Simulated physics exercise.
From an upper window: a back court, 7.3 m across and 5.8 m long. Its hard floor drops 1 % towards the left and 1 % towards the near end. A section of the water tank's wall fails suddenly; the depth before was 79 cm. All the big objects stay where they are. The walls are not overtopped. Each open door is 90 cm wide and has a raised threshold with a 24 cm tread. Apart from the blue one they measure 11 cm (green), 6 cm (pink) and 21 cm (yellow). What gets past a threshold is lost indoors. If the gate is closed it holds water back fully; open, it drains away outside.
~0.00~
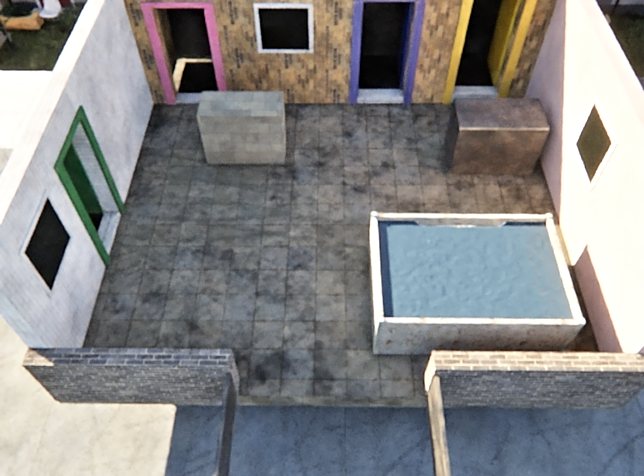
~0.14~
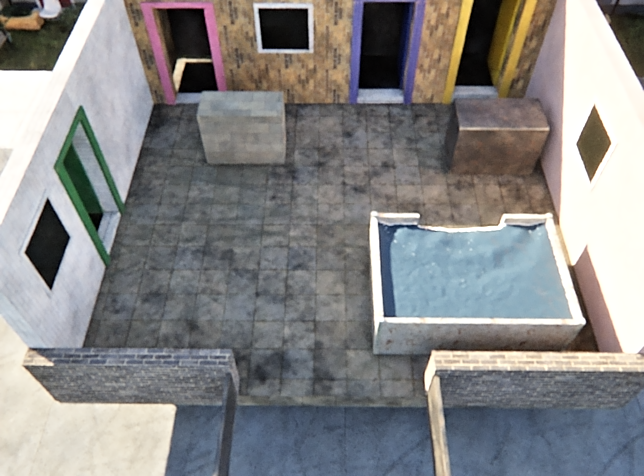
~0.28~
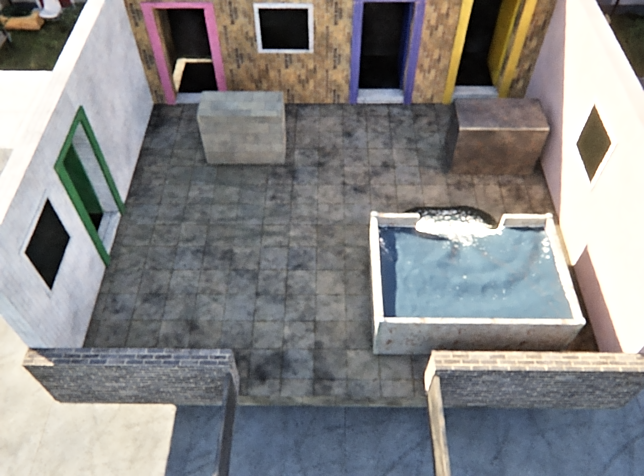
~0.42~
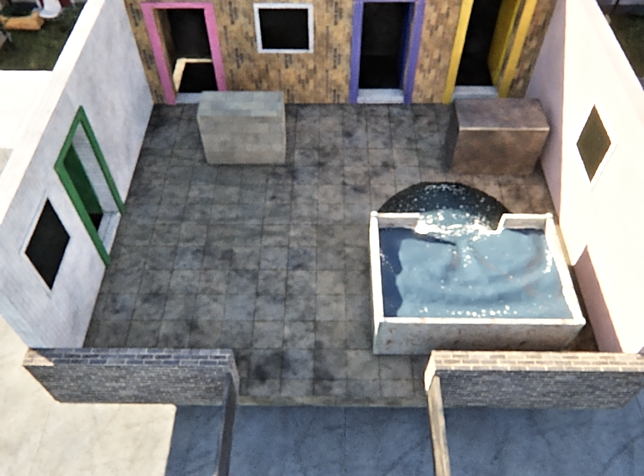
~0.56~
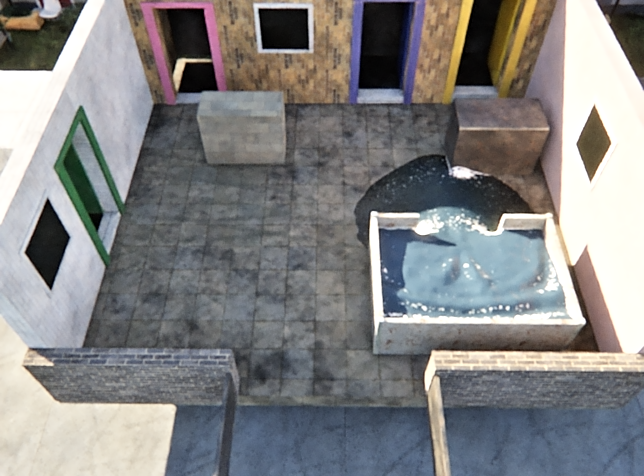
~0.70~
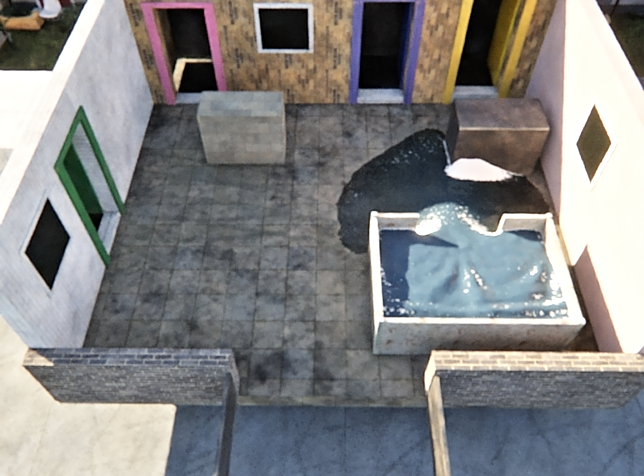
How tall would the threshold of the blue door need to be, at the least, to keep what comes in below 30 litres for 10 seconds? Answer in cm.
Close to 25 cm is just enough.
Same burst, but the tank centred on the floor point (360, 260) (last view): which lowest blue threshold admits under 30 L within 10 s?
About 29 cm.
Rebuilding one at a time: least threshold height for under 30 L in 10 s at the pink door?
Roughly 14.0 cm at pink.
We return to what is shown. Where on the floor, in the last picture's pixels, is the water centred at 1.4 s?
At about (452, 250).
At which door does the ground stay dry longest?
The green one.
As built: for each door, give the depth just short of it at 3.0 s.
Depths in cm: Green 0, pink 7, yellow 17, blue 23.
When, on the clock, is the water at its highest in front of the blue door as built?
Around 1.6 s.
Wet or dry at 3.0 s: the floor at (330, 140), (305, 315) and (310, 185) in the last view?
In turn: Under water, still dry, flooded.
After 1.4 s water covers 30 % of the floor, deepest (48 cm) near (543, 184); 29 cm at the blue door, 10 litres in over its 15 cm threshold.
After 3.0 s water covers 50 % of the floor, deepest (31 cm) near (603, 380); 23 cm at the blue door, 125 litres in over its 15 cm threshold.
After 10.0 s water covers 95 % of the floor, deepest (16 cm) near (171, 289); 7 cm at the blue door, 154 litres in over its 15 cm threshold.
At the blue door as built, the water arrived by 1.1 s and peaked near 33 cm at 1.6 s.
Run again over the same 10 s with other heights there, 61 litres in over 21 cm, 14 litres over 28 cm. The limit of 30 litres is kept from about 25 cm up.
